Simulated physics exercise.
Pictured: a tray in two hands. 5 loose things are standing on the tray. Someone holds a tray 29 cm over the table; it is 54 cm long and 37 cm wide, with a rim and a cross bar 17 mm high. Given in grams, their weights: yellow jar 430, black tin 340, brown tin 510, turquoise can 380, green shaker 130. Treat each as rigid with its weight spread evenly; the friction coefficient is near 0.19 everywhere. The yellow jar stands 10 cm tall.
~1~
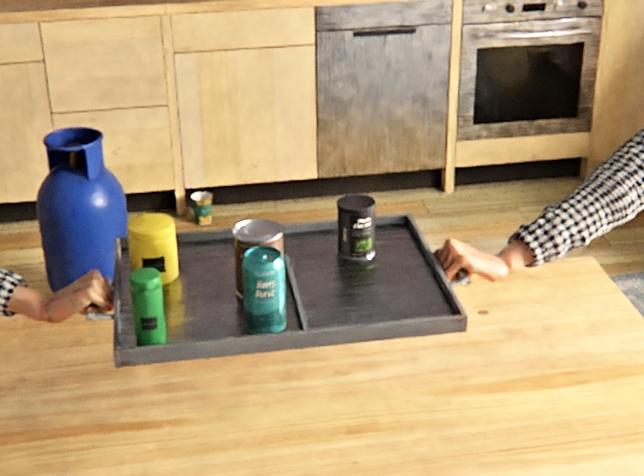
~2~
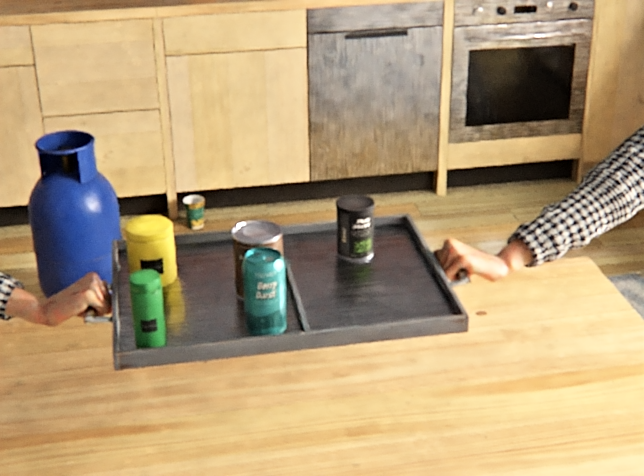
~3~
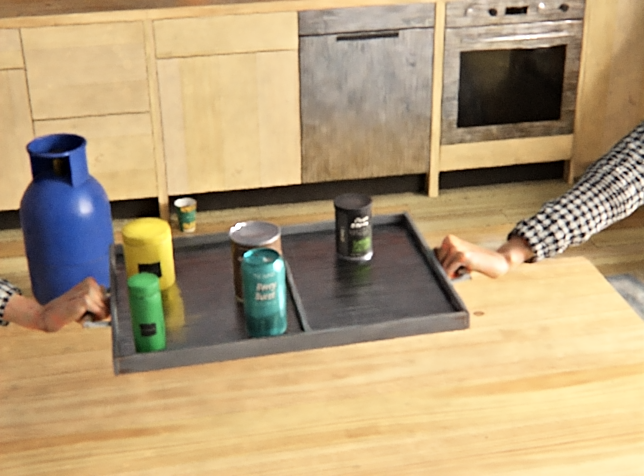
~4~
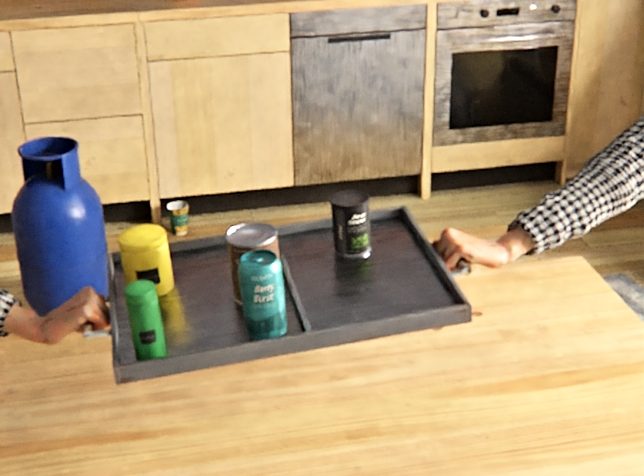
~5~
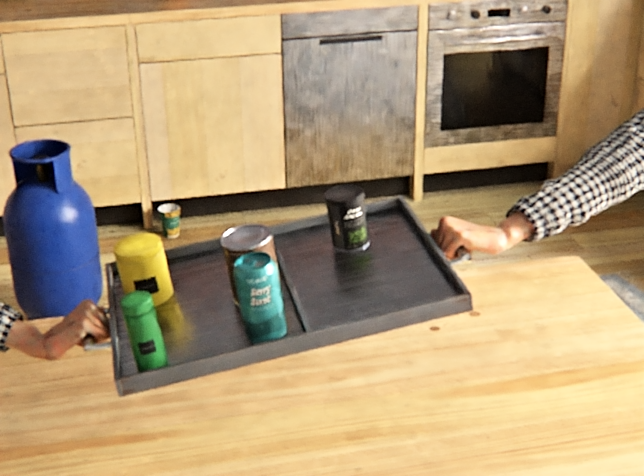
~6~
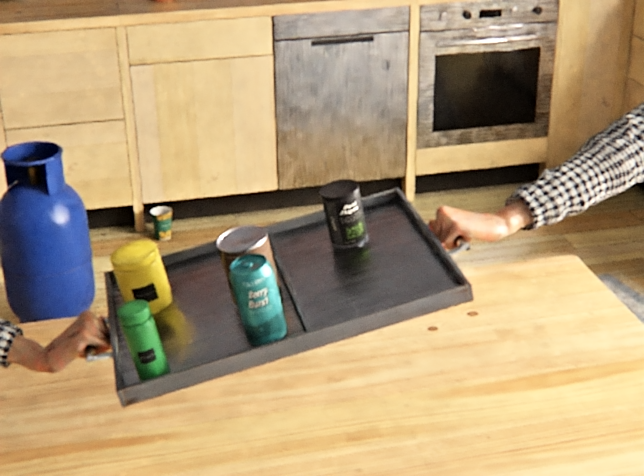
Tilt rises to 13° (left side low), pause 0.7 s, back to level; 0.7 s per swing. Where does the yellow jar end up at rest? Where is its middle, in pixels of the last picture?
Near (130, 258).
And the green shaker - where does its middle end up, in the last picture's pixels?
Its middle settles close to pixel (129, 319).
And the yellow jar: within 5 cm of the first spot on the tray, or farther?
As for the yellow jar, it stays where it was.
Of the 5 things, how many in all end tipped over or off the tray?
Count: 0.
Then, 0.50 s past the last view, tray tilted 13°, left edge down; yellow jar shifted 2 cm near (130, 286); turquoise can shifted 5 cm; brown tin shifted 5 cm.
Then, 0.80 s past the last view, tray tilted 13°, left edge down; yellow jar shifted 2 cm near (130, 286); turquoise can shifted 12 cm; brown tin shifted 12 cm.
Finally, not toppled but over 5 cm from the start, black tin, brown tin and turquoise can; the other 2 still in place (within 5 cm). In the last view, yellow jar near (130, 258).
